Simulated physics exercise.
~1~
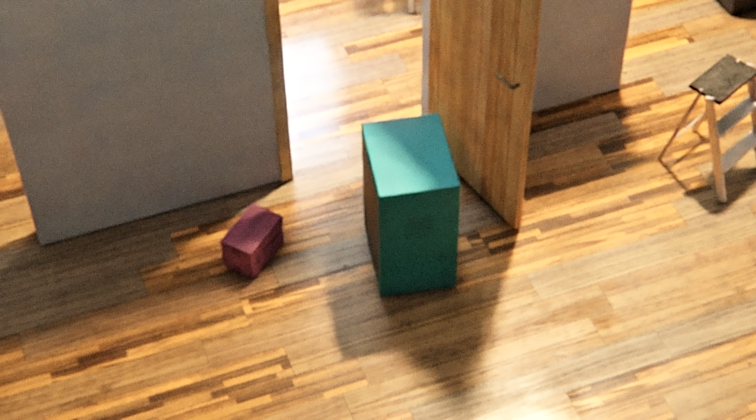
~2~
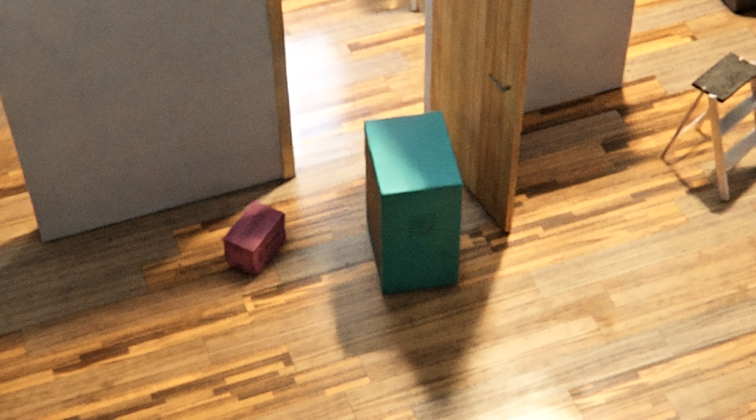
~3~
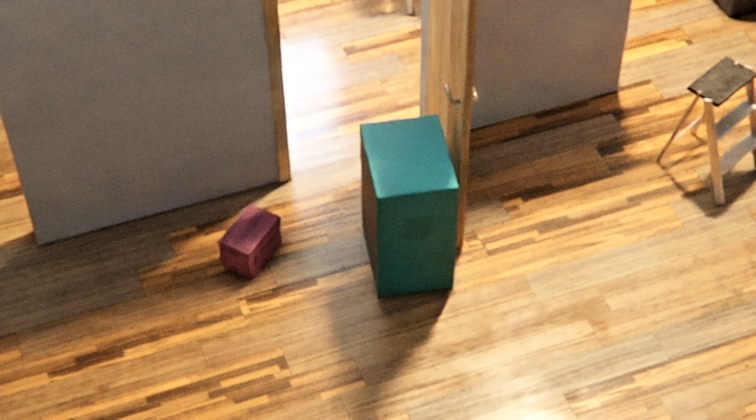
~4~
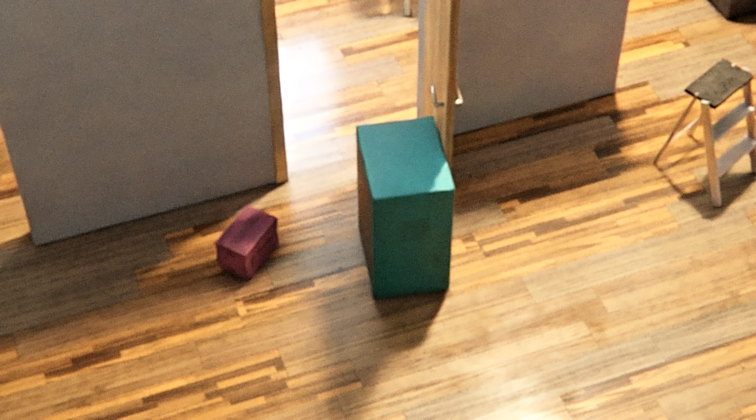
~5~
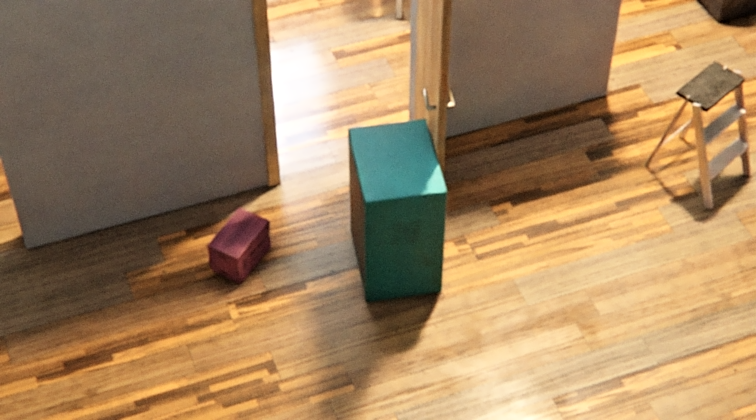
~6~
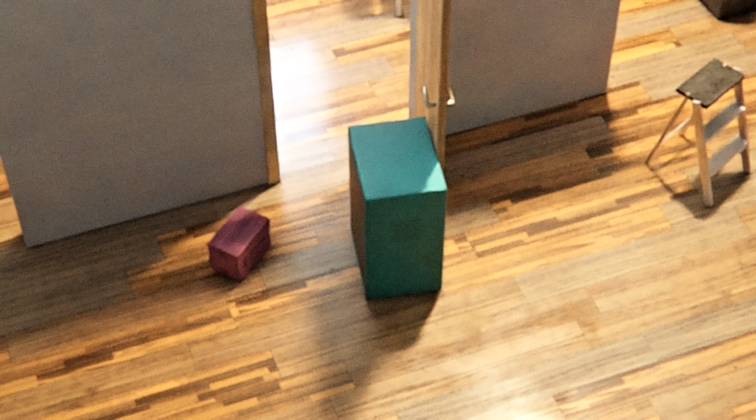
The video shows a doorway with a wooden door standing open, a tall turquoise box in front of it and a small pink box to the left. The door swings partway toward the turquoise box, then stops behind it, still open, while both boxes stay in place.
